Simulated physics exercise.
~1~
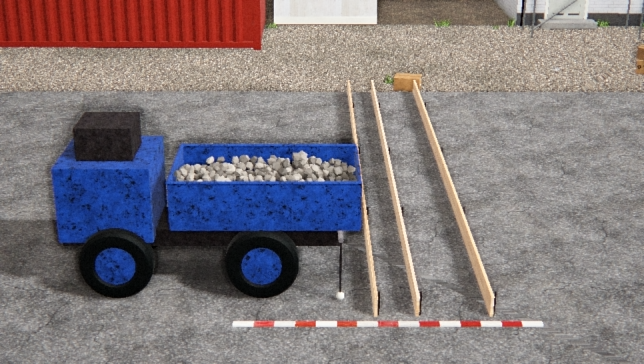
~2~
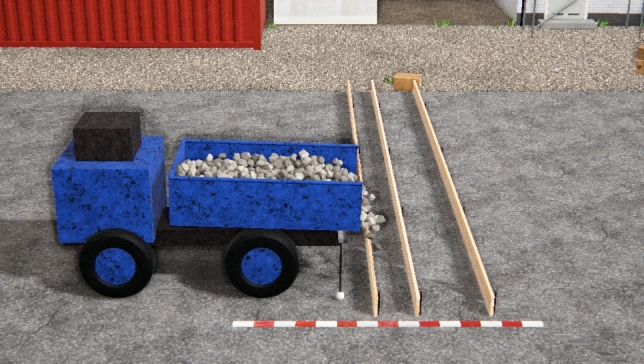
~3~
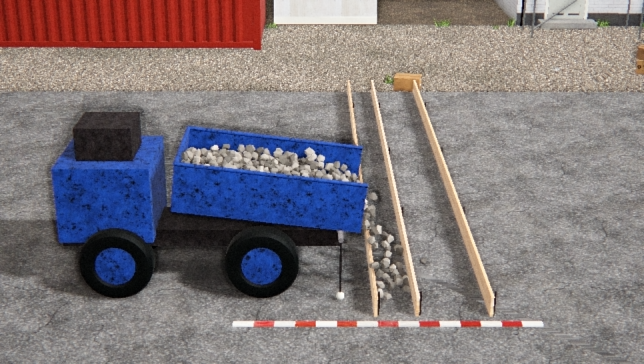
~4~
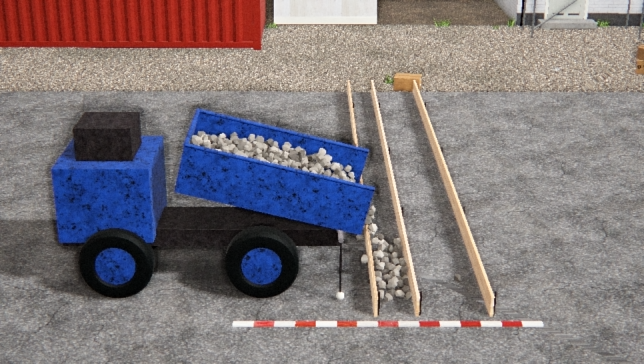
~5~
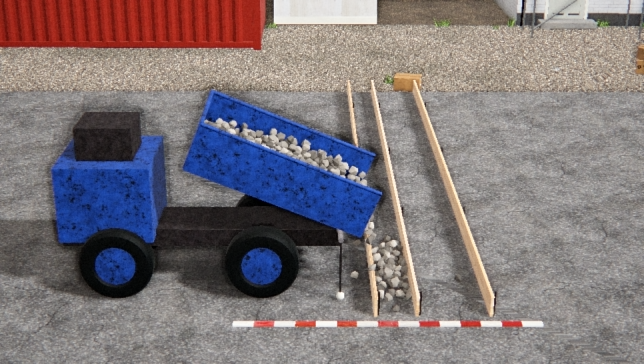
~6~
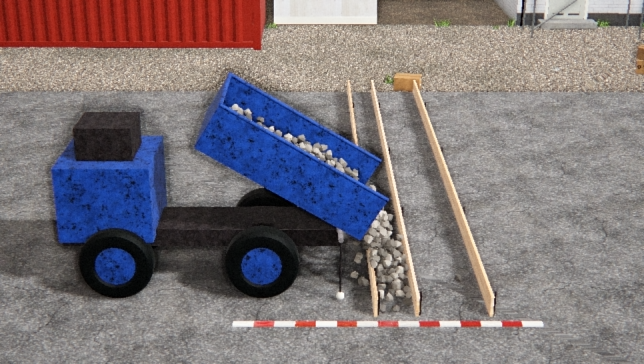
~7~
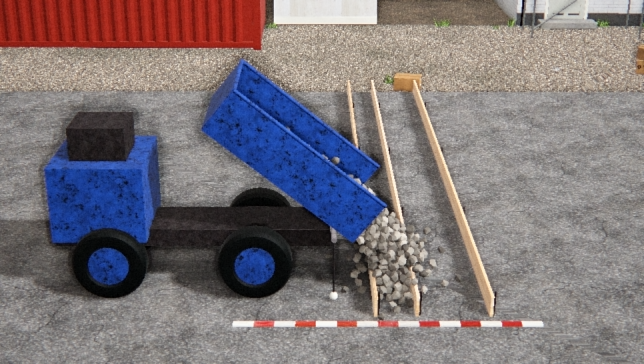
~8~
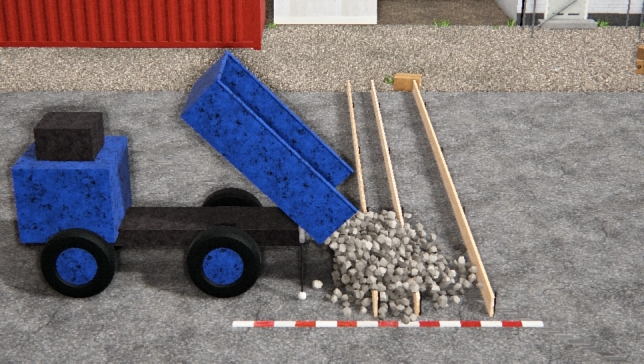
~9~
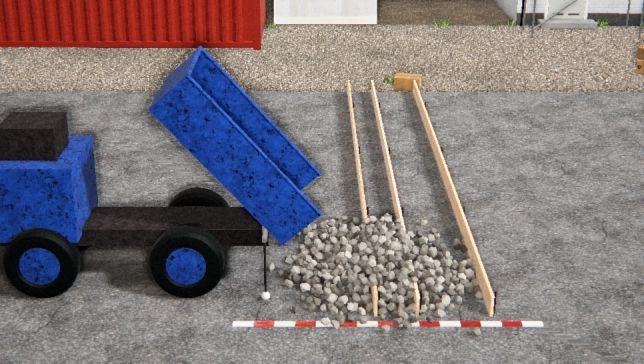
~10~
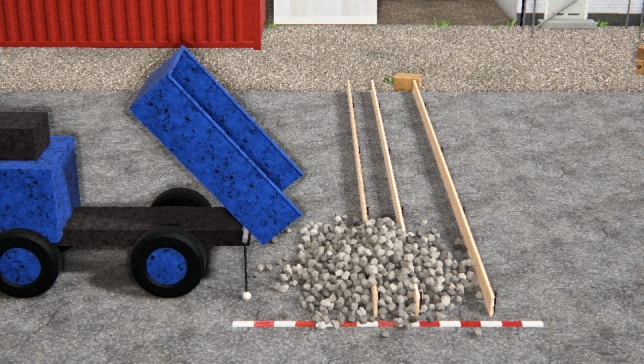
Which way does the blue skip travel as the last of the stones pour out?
The skip travels to the left along with the truck, away from the heap of stones.
A blue tipper truck raises its skip, pours grey stones over wooden boards and pulls away left.
